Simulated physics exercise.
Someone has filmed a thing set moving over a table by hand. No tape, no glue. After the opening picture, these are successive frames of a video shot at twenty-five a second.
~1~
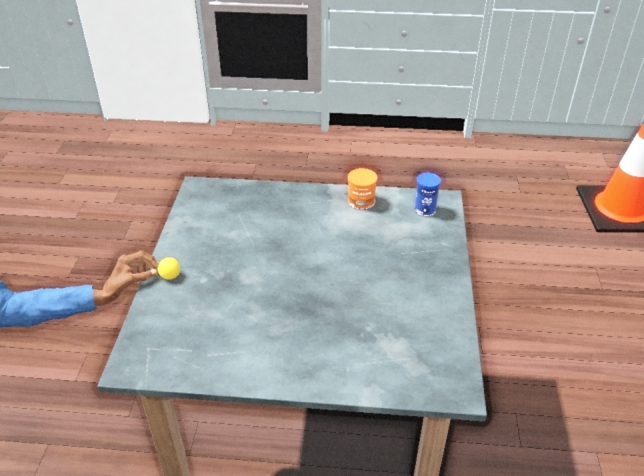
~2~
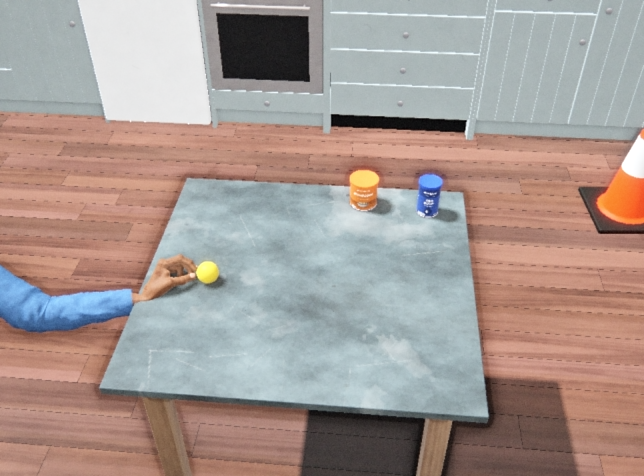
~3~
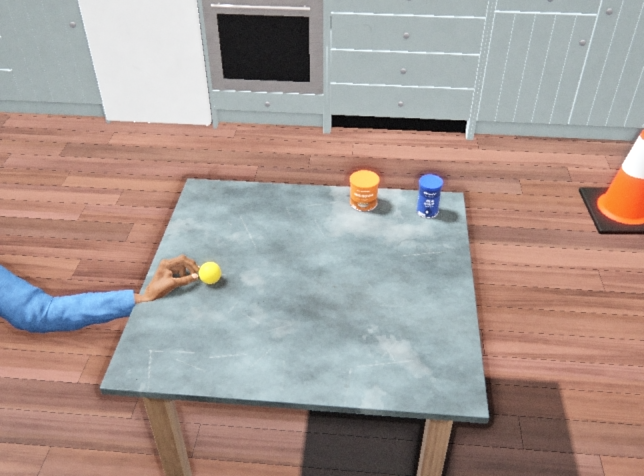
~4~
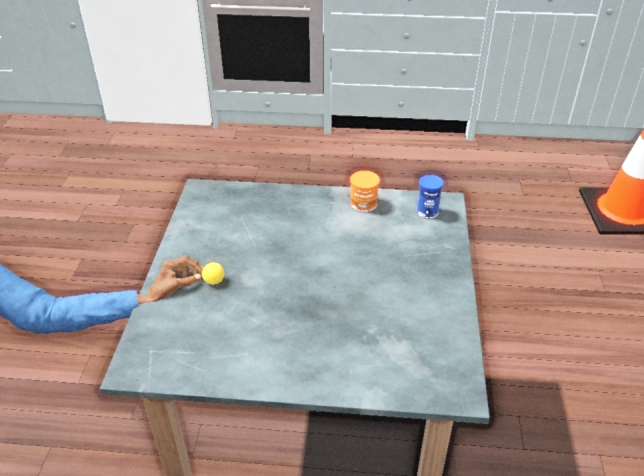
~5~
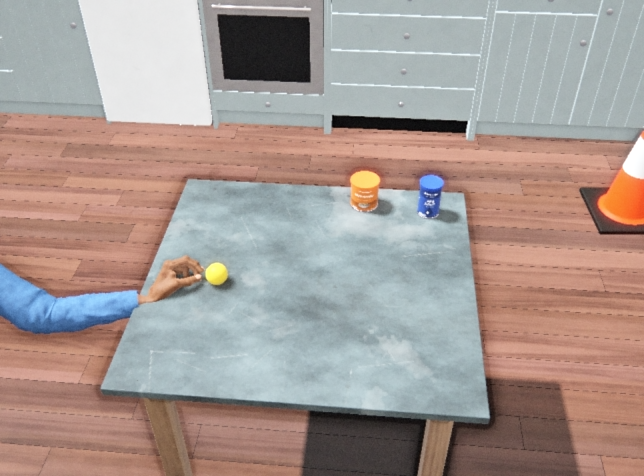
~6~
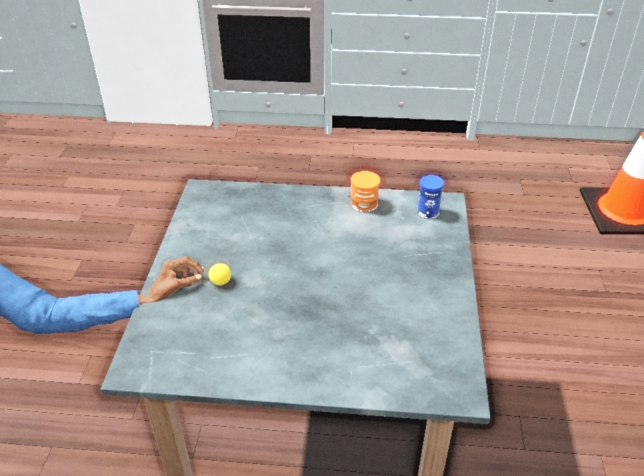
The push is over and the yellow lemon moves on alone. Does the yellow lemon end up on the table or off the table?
The yellow lemon remains on top.
Then, 0.20 s after the last picture, yellow lemon rolled about its own width near (233, 275).
Then, 0.50 s after the last picture, yellow lemon rolled about its own width near (244, 276).
At rest, moved from the start, yellow lemon. Seen from the same camera at the end, yellow lemon near (247, 276).
